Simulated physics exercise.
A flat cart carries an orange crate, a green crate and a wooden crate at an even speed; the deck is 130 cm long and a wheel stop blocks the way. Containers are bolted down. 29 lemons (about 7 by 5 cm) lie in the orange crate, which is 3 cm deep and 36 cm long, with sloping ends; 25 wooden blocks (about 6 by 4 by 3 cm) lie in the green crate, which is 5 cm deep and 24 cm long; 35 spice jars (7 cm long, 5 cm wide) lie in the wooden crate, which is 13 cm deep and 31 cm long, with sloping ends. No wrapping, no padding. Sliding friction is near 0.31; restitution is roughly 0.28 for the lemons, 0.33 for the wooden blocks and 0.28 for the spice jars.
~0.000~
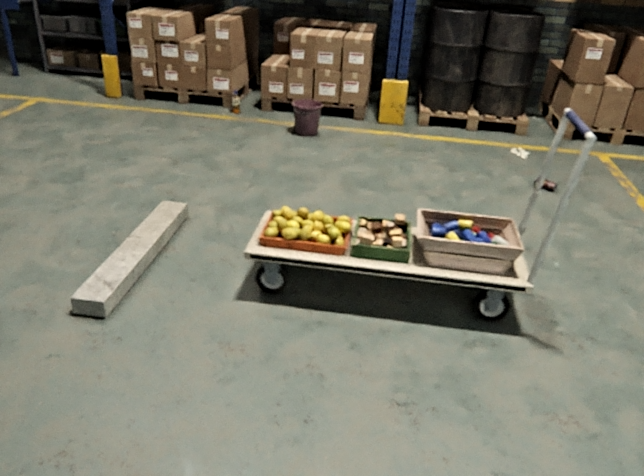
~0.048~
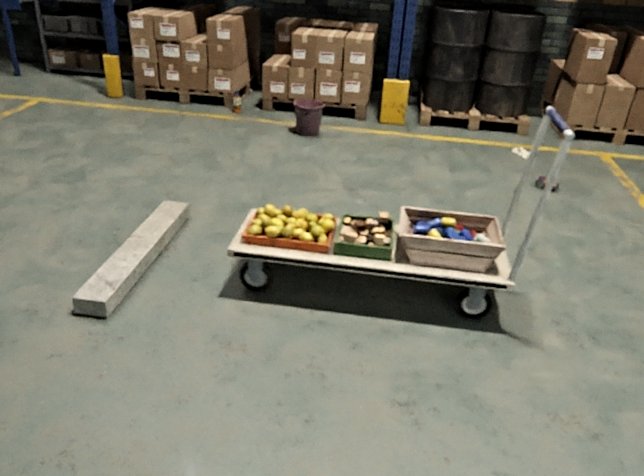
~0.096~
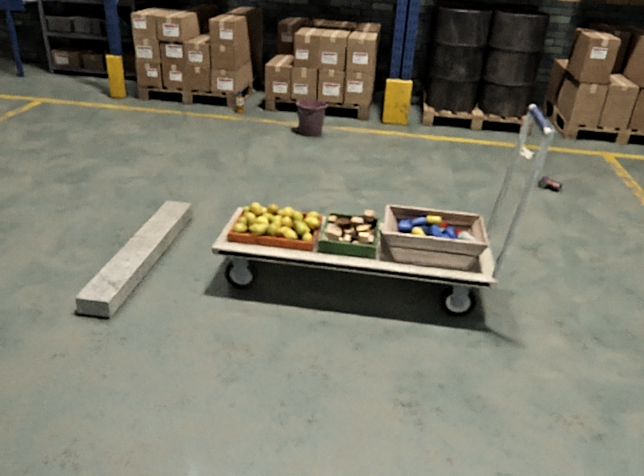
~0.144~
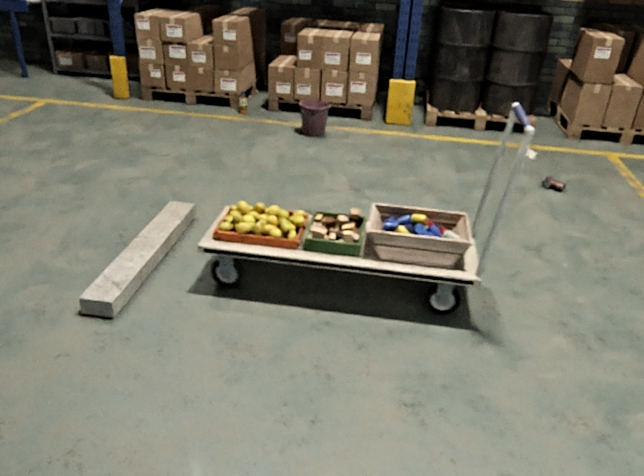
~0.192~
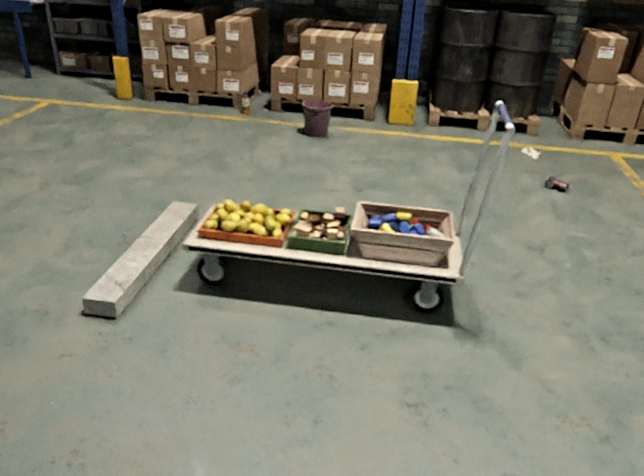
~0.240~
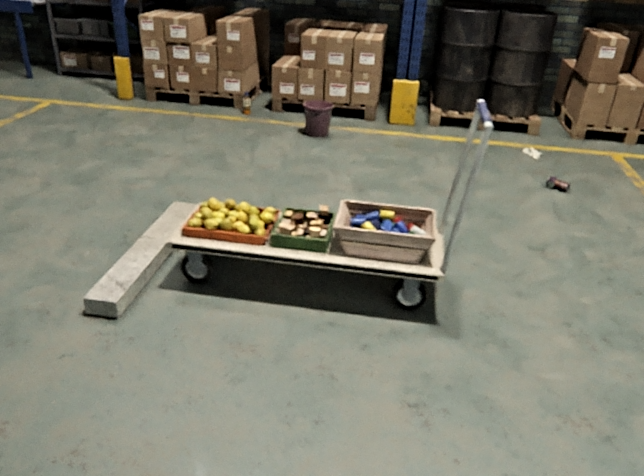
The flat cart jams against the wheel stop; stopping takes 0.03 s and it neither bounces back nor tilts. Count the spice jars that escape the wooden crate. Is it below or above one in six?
Under a sixth of the spice jars leave the wooden crate.
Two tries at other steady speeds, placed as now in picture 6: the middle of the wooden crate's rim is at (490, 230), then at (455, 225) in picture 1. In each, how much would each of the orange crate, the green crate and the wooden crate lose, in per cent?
Orange crate 30 then 20, green crate 20 then 10, wooden crate 10 then 0 per cent.
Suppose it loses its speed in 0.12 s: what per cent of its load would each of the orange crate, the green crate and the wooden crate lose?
In that case orange crate 20, green crate 10, wooden crate 0 per cent.
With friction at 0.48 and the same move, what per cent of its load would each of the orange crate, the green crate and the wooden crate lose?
In that case orange crate 20, green crate 20, wooden crate 0 per cent.
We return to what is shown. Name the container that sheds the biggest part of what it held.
The orange crate.
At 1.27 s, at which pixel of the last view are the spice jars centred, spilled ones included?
Near (343, 231).
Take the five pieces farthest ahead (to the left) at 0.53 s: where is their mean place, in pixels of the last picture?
Around (154, 204).
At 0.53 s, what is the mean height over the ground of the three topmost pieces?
Some 48 cm up.
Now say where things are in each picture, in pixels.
In the first frame (we follow the rim corner now nearest the camera; the camera pans a little), wooden crate at (522, 248); orange crate at (345, 247); 59 cm still to roll; nothing out yet.
Wooden crate at (503, 246); orange crate at (327, 245); 50 cm still to roll, in the second frame.
Wooden crate at (486, 244); orange crate at (312, 243); 42 cm still to roll, in the third frame.
Wooden crate at (470, 242); orange crate at (297, 241); 33 cm still to roll, in the fourth frame.
Wooden crate at (453, 240); orange crate at (281, 239); 24 cm still to roll, in the fifth frame.
Wooden crate at (434, 238); orange crate at (264, 237); 16 cm still to roll; nothing out yet, in the sixth frame.
After 0.31 s, impact.
After 0.41 s, 1 of 29 out of the orange crate, 2 of 25 out of the green crate and 0 of 35 out of the wooden crate.
After 0.53 s, 6 of 29 out of the orange crate, 3 of 25 out of the green crate and 1 of 35 out of the wooden crate.
After 0.76 s, 8 of 29 out of the orange crate, 4 of 25 out of the green crate and 3 of 35 out of the wooden crate.
Final count (at 1.27 s), 8 of 29 out of the orange crate, 4 of 25 out of the green crate and 3 of 35 out of the wooden crate. Asked share, 3 of 35, 9 per cent.
